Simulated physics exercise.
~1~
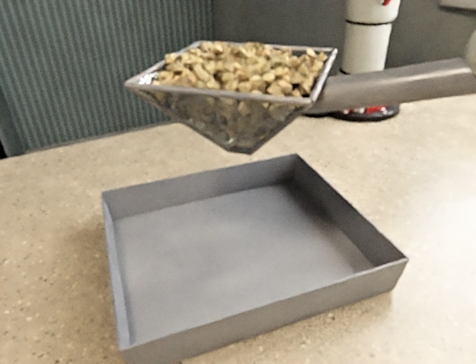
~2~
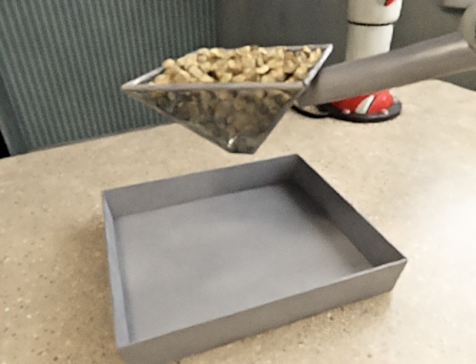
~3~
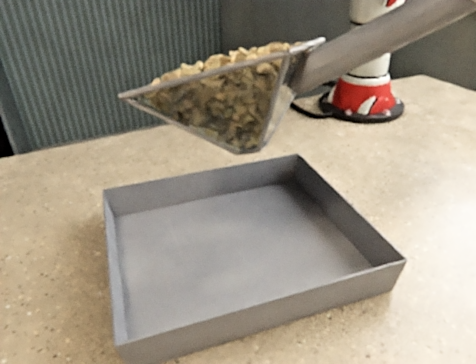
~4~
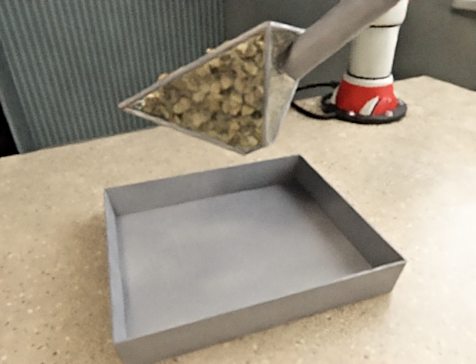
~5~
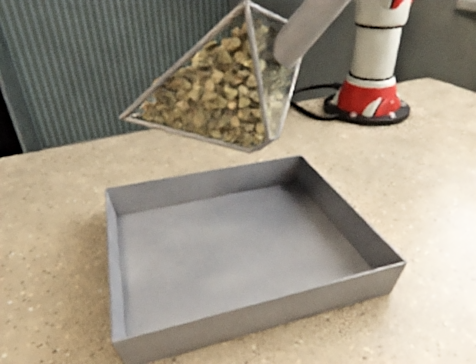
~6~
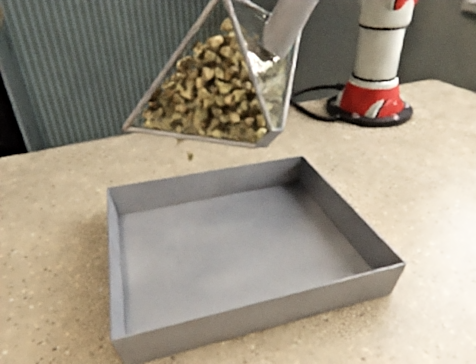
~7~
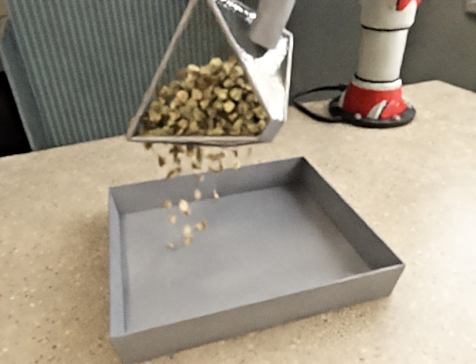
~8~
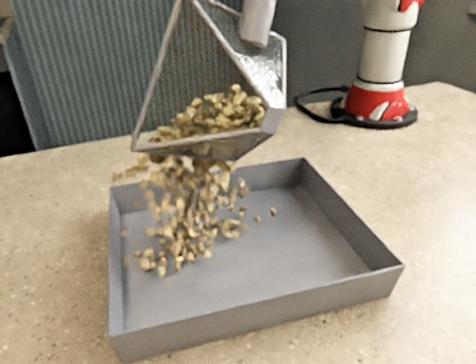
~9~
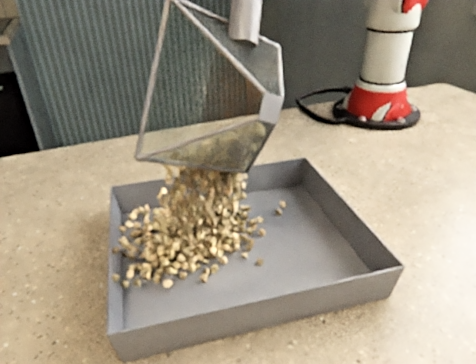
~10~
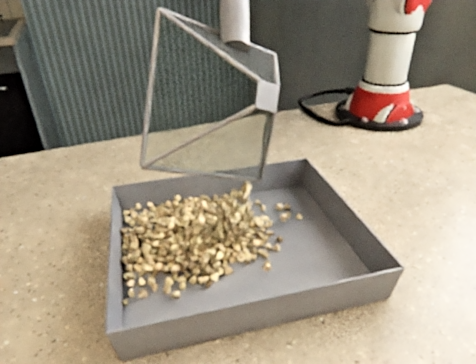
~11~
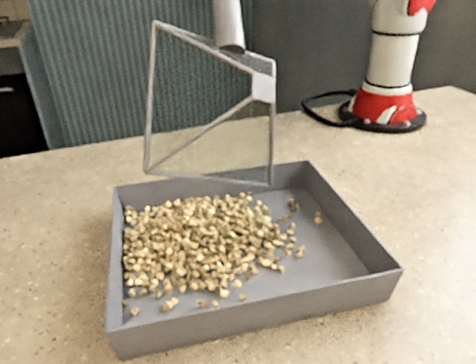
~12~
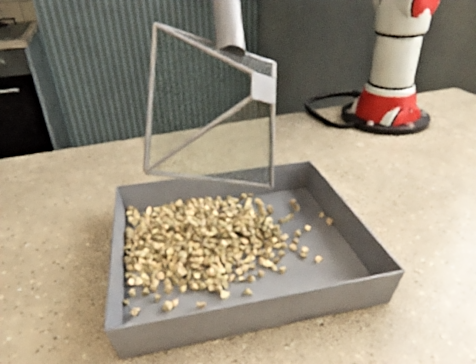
In this clip, a flared, see-through scoop full of tan pellets tilts steadily above a grey rectangular tray on a speckled counter. The pellets trickle, then pour over its edge, leaving the scoop empty and a broad heap spread mostly across the tray's left side.
